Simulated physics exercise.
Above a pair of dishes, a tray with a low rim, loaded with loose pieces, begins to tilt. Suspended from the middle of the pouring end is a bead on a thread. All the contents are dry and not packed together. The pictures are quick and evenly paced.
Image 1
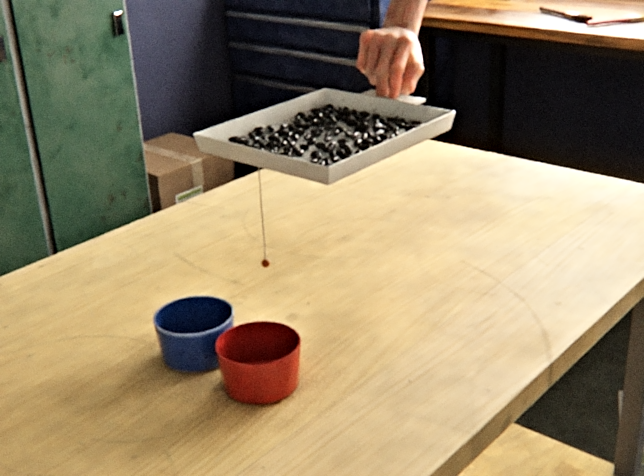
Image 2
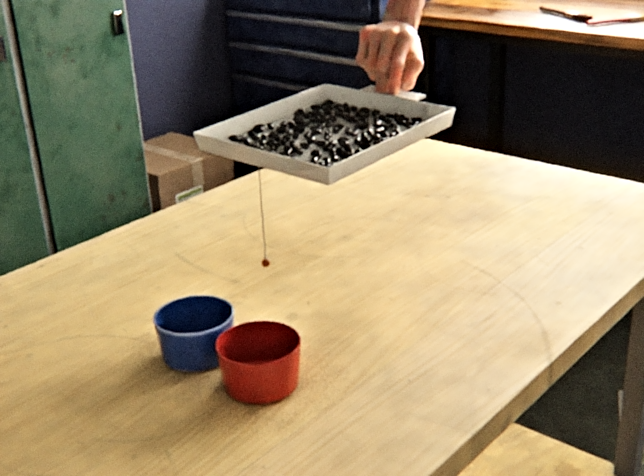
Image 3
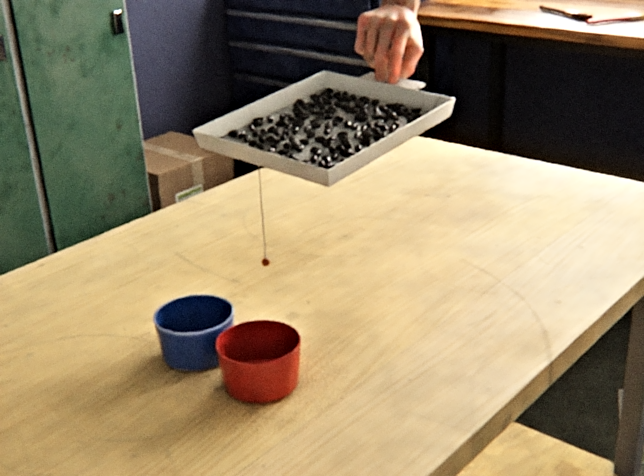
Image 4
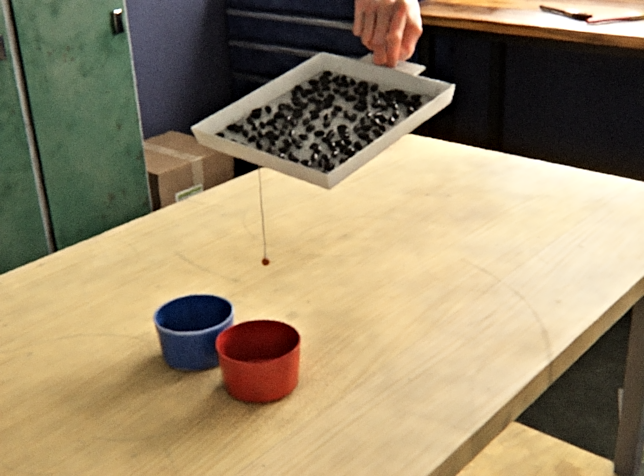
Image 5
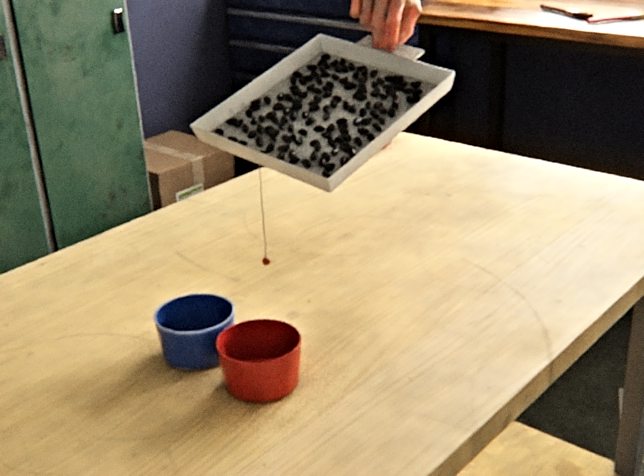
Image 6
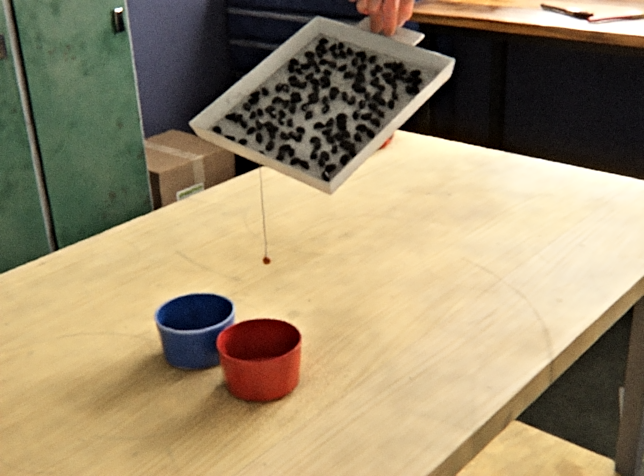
A hand at the top raises the far side of a shallow pale tray of black beans, tilting it gradually toward the viewer, its near right corner lowest. Beneath the tray, a small red bead hangs nearly still on a thread above a light wooden table, with a blue dish left of a red one. The steady, slightly elevated view shows a workshop-like room with green lockers and a cardboard box behind.
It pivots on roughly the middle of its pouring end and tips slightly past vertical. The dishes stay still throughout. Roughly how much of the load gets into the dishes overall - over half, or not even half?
Not even half gets in.
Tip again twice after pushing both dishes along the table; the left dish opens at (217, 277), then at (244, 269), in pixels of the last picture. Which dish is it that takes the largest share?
Result, first place: The righthand one; second place: The righthand one.
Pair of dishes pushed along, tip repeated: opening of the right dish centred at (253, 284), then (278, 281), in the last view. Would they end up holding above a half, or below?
Taking them in turn, it's short of half and then short of half.
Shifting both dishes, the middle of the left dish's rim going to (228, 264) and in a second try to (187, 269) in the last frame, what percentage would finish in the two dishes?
Trial 1 30%, trial 2 10%.
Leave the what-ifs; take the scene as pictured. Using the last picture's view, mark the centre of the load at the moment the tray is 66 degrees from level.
In the last view, the load is centred near (304, 151).
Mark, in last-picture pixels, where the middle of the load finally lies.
Close to (314, 344) in the last picture.
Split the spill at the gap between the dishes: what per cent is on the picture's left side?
I'd put it at close to 0 per cent.
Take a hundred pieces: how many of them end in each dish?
Near 0 in a hundred for the left dish; near 0 for the right dish.
Shortly afterwards, tray tipped steeply; the whole lot on the tray.
Next, tray tipped past a quarter turn; near a third on the tray; only a few in the right dish; only a few in the left dish; near a third outside both; near a quarter in the air.
Some moments later, tray tipped past a quarter turn; only a few in the right dish; only a few in the left dish; all but a few outside both.
In the end, tray tipped past a quarter turn; only a few in the right dish; only a few in the left dish; all but a few outside both.
